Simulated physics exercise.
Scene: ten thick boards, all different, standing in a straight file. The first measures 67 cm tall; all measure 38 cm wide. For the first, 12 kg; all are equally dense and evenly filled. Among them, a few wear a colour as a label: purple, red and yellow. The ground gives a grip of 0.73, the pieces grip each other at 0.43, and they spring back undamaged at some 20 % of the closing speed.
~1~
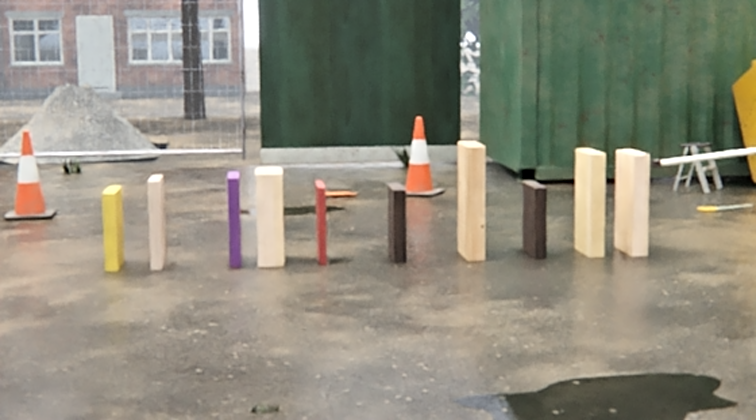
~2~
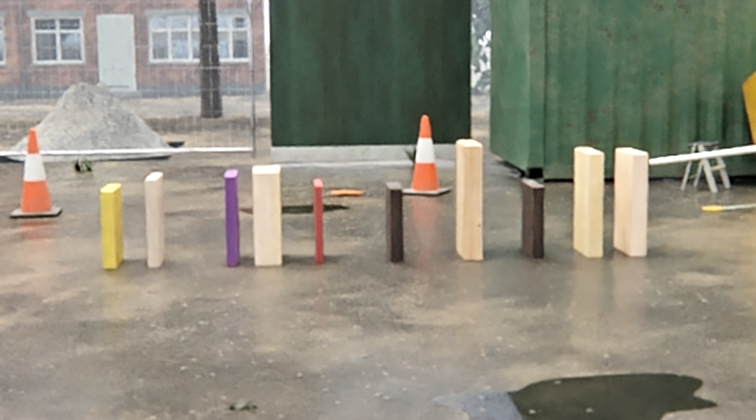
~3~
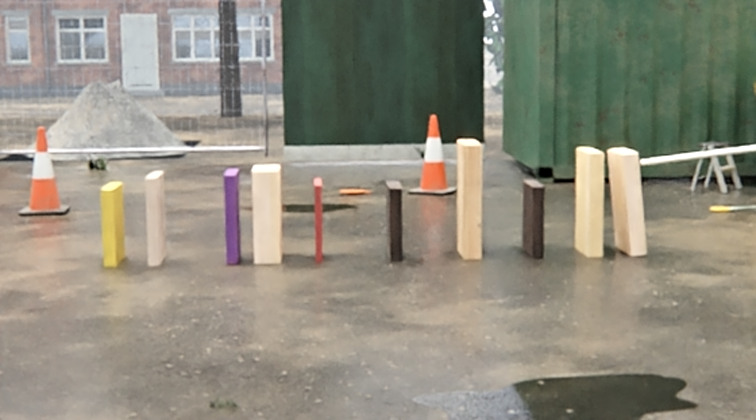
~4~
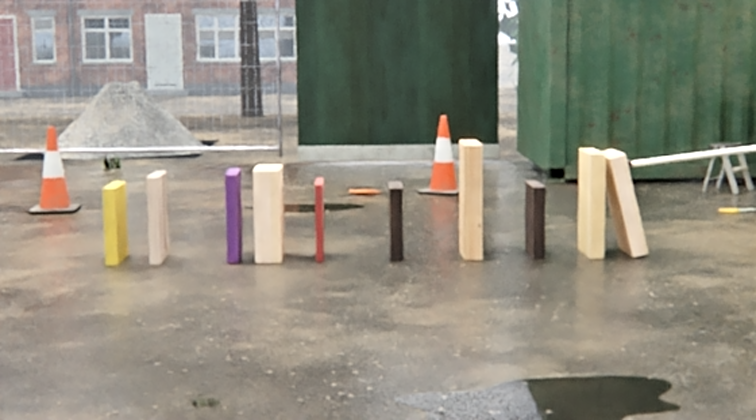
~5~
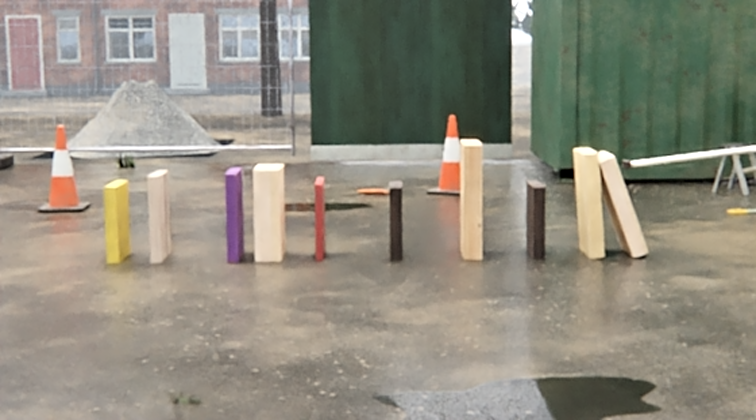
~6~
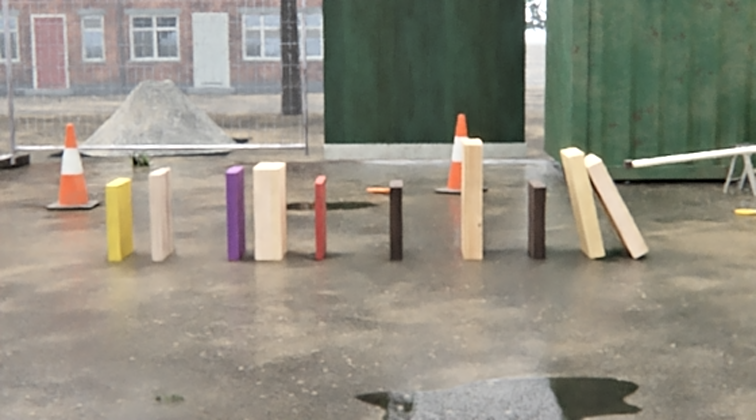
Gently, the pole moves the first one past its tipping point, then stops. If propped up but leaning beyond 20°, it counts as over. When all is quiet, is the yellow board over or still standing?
The yellow board holds up in the end.
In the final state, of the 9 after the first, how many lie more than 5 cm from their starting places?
Count: 5.
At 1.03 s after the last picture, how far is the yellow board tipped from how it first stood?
Some 0°.
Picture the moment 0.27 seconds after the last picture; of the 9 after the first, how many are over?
1.
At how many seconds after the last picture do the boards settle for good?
Around 2.0 seconds.
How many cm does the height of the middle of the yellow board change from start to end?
About 0 cm lower.
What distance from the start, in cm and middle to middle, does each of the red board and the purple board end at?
The red one ends around 20 cm from its start and the purple one around 0 cm.
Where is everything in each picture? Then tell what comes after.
In the first frame (each place is the centre of the face we see best; the camera moves round a little), pole end (659, 164) 9 cm from the first board; yellow board (110, 233); purple board (234, 223); red board (323, 227); the others all in place.
The second frame shows pole end 14 mm from the first board; yellow board (108, 230).
The third frame shows pole end pushing; yellow board (108, 228); the others all in place.
The fourth frame shows pole end (629, 165) pushing; yellow board (110, 227); the others all in place.
The fifth frame shows pole end (629, 165) stopped; yellow board (111, 226); steepest lean 4°, the board at (594, 206); one has shifted.
The sixth frame shows pole end (630, 165) stopped; yellow board (113, 224); purple board (232, 217); red board (319, 222); steepest lean 13°, the board at (587, 206); one has shifted.
Then, 0.27 s later than the last frame, 1 of the 9 other boards over; yellow board unmoved.
Then, 0.57 s later than the last frame, 2 of the 9 other boards over; yellow board unmoved.
Then, 1.03 s later than the last frame, 4 of the 9 other boards over; yellow board unmoved.
When it is over, 4 of the 9 other boards over; yellow board unmoved; red board tilted 15°; purple board unmoved. Five left standing. In pixels of the last frame, middles, yellow board near (120, 219), red board near (297, 218).
